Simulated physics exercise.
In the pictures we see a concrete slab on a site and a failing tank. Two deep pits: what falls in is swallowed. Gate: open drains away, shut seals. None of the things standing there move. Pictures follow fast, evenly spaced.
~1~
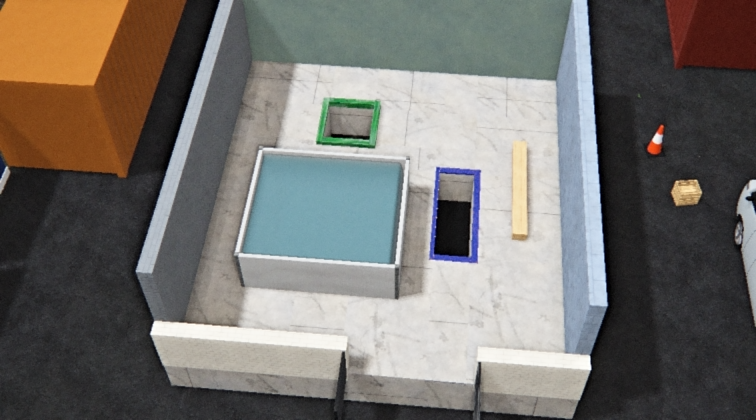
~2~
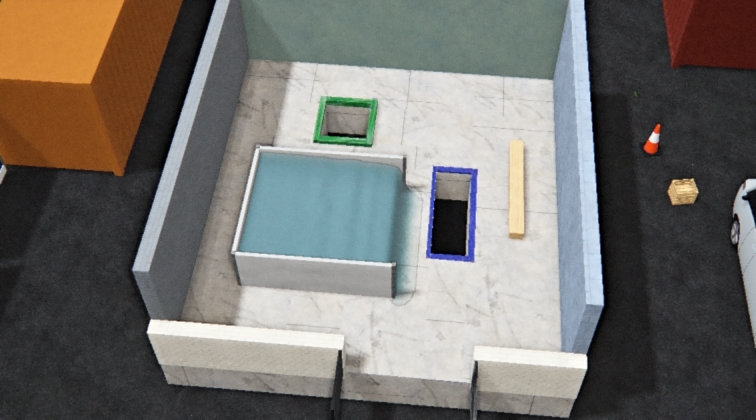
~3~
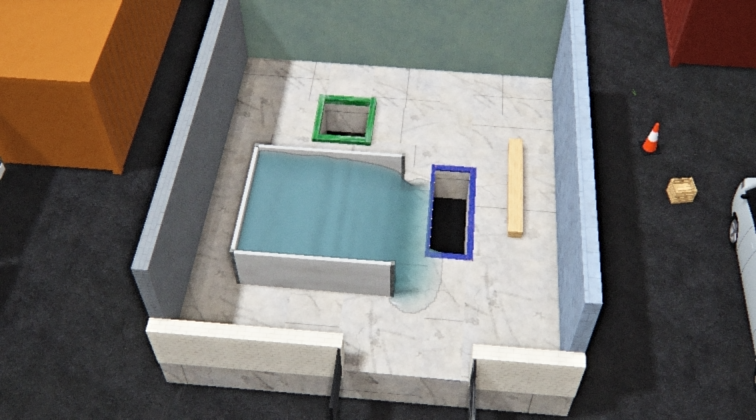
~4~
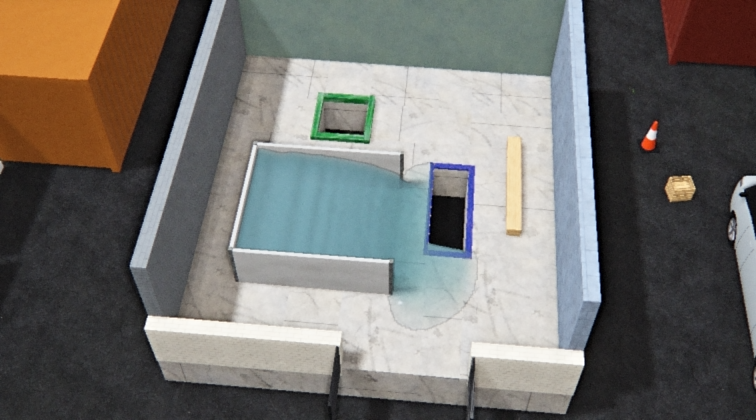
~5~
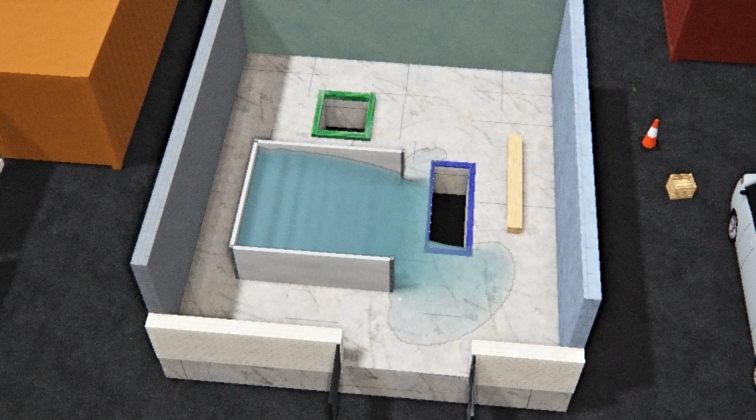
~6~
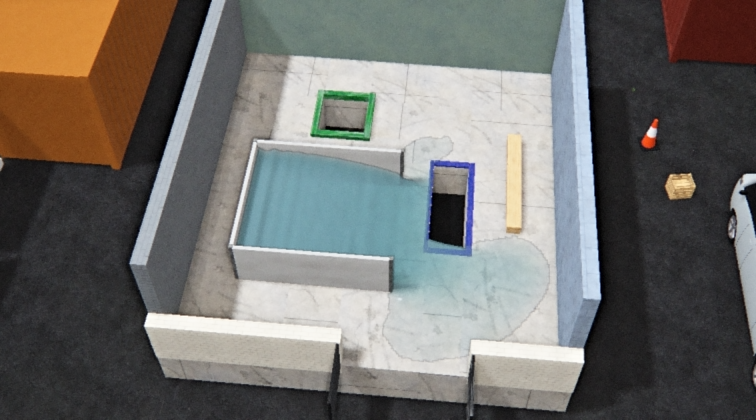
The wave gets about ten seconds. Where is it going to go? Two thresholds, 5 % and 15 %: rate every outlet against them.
Rating by outlet: Gate - between the two, green pit - below both, blue pit - above both.
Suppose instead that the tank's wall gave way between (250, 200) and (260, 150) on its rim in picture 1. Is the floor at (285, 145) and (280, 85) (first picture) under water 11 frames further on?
Well, the first place ends up drenched, and the second one drenched.
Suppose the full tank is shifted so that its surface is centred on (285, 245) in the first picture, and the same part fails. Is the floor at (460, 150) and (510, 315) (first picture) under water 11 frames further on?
Untouched, swamped.
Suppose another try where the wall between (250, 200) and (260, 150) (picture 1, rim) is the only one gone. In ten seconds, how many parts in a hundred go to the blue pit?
Approximate share, blue: 10 in a hundred.
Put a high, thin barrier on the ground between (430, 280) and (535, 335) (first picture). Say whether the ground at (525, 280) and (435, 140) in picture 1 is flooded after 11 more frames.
In the listed order, the first spot is swamped and the second is spared.
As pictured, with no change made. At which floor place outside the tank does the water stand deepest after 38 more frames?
At about (545, 76).
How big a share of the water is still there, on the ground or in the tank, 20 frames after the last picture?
About 50 per cent.
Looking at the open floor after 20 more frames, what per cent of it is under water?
About 35 per cent.
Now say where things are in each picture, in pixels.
Still water in the water tank at (326, 208), in the first frame.
The front is at (395, 301), out from the gap at (397, 232), in the second frame.
Water pours out at (396, 231) and has run to (415, 308), in the third frame.
Water pours out at (395, 230) and has run to (438, 320), in the fourth frame.
Water pours out at (395, 228) and has run to (471, 327), in the fifth frame.
The front is at (543, 284), out from the gap at (395, 228), in the sixth frame.
A moment on, water covers 20 % of the floor; the gate 0 %, the green pit 0 %, the blue pit 23 %.
Next, water covers 25 % of the floor; the gate 1 %, the green pit 0 %, the blue pit 37 %.
Then, water covers 35 % of the floor; the gate 2 %, the green pit 0 %, the blue pit 48 %.
Later, water covers 65 % of the floor; the gate 5 %, the green pit 0 %, the blue pit 58 %.
In the end, water covers 90 % of the floor; the gate 7 %, the green pit 0 %, the blue pit 64 %.
